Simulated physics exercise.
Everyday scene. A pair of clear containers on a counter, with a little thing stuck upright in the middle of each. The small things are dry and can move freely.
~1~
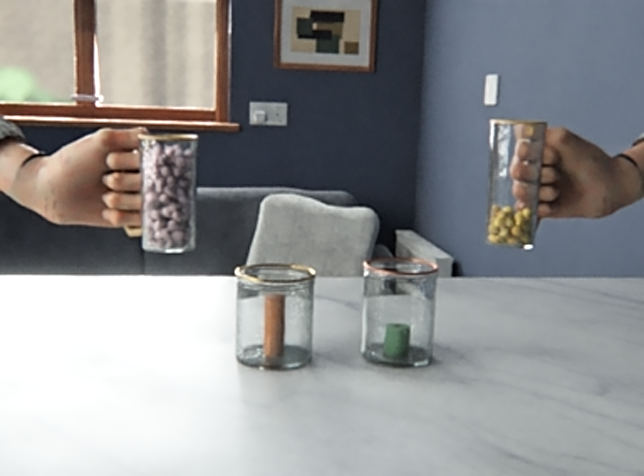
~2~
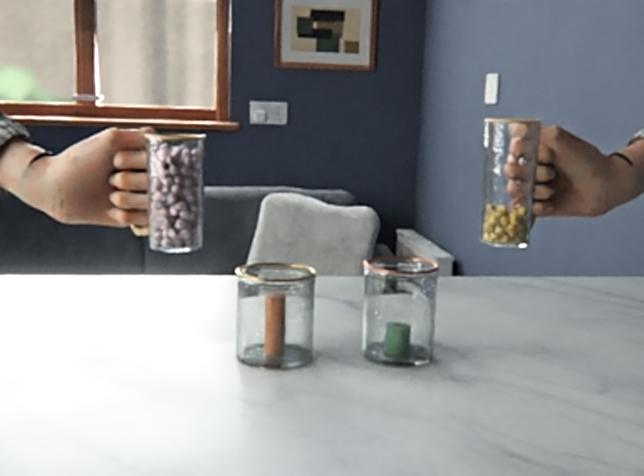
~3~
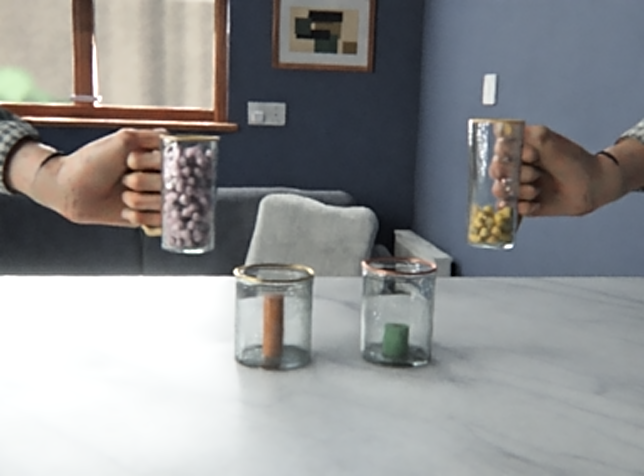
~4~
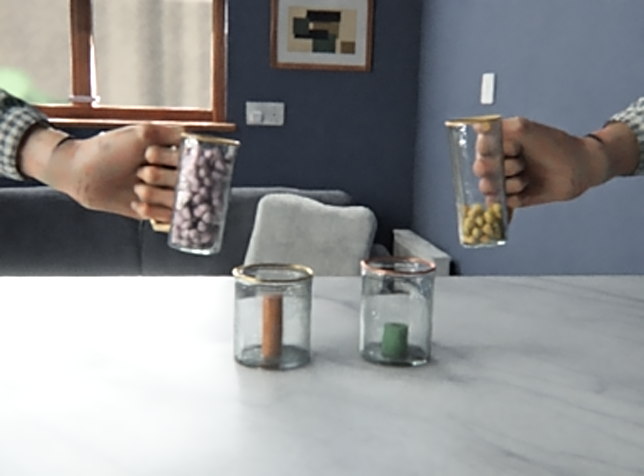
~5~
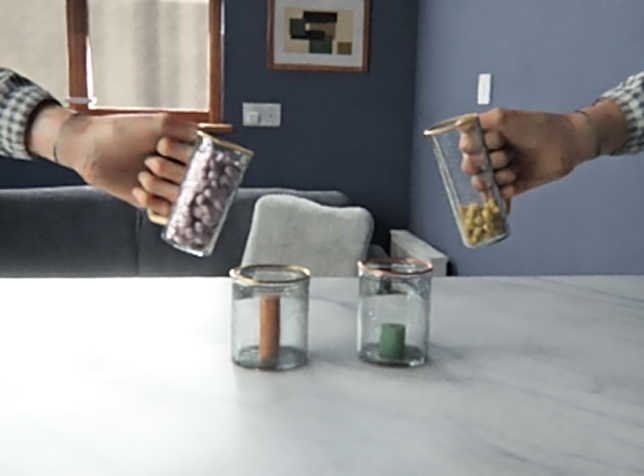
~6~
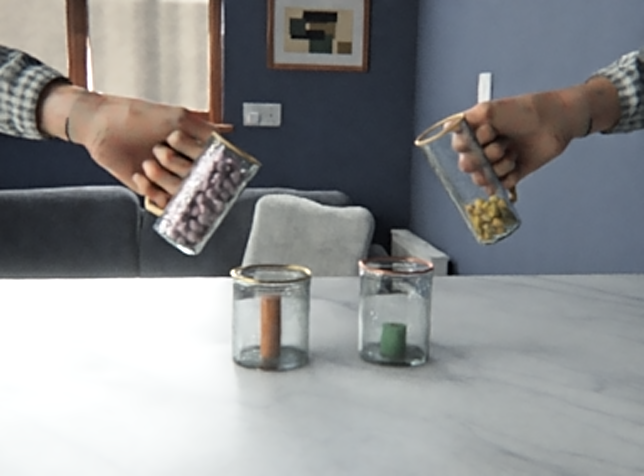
Two hands bringing glass cups of purple and yellow pieces inward above two clear jars, then tilting them toward each other.
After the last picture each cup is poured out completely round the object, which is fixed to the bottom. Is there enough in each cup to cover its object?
In the end left: Tip stays above, right: Tip stays above.
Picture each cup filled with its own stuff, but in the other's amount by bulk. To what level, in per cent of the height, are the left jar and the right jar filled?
Left: 20 %. Right: 60 %.
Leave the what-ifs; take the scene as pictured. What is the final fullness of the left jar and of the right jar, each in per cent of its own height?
Left near 55, right 25.
Then, 0.28 s on from there, left jar empty, all of its cupful still in the cup; right jar empty, all of its cupful still in the cup.
Then, 0.64 s on from there, left jar nearly empty, nearly all of its cupful still in the cup; right jar empty, all of its cupful still in the cup.
Then, 1.03 s on from there, left jar a quarter full, near a third of its cupful still in the cup; right jar nearly empty, nearly all of its cupful still in the cup.
In the end, left jar half full (surface near (271, 308)), nothing beside it; right jar a quarter full (surface near (394, 329)), nothing beside it; the left thing is still showing; the right thing is still showing.
